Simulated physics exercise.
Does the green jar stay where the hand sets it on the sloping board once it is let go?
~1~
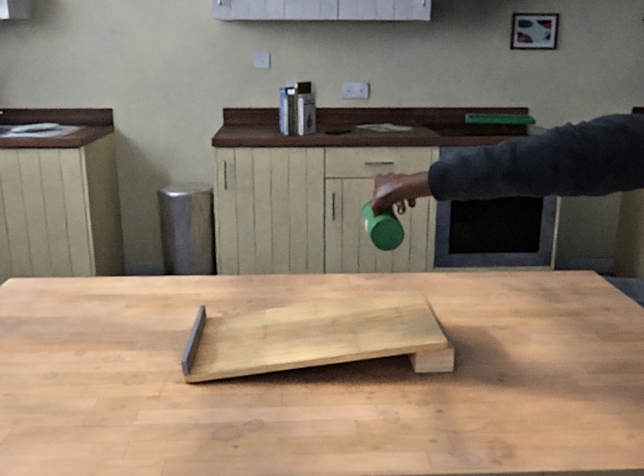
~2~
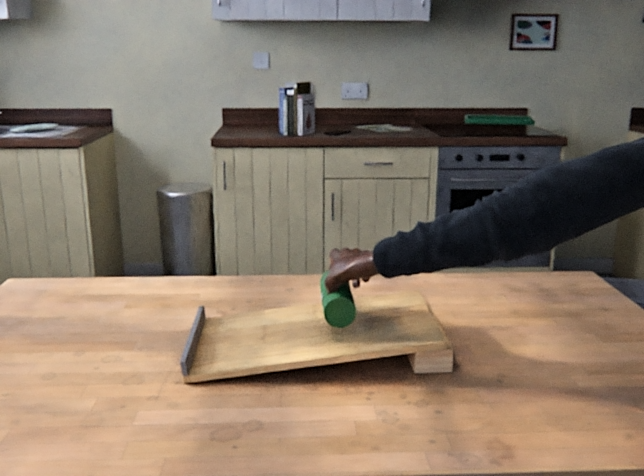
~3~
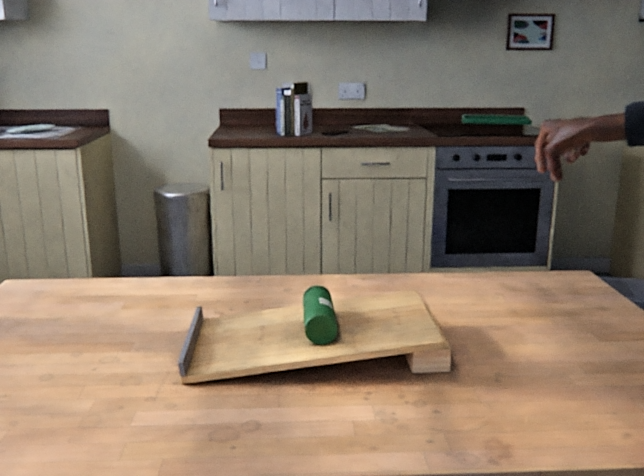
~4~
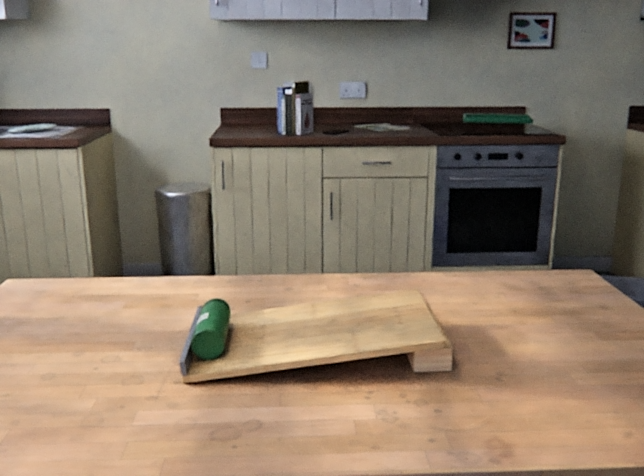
No, the green jar goes down the slope to the left and ends up against the dark lip at the low end of the board.
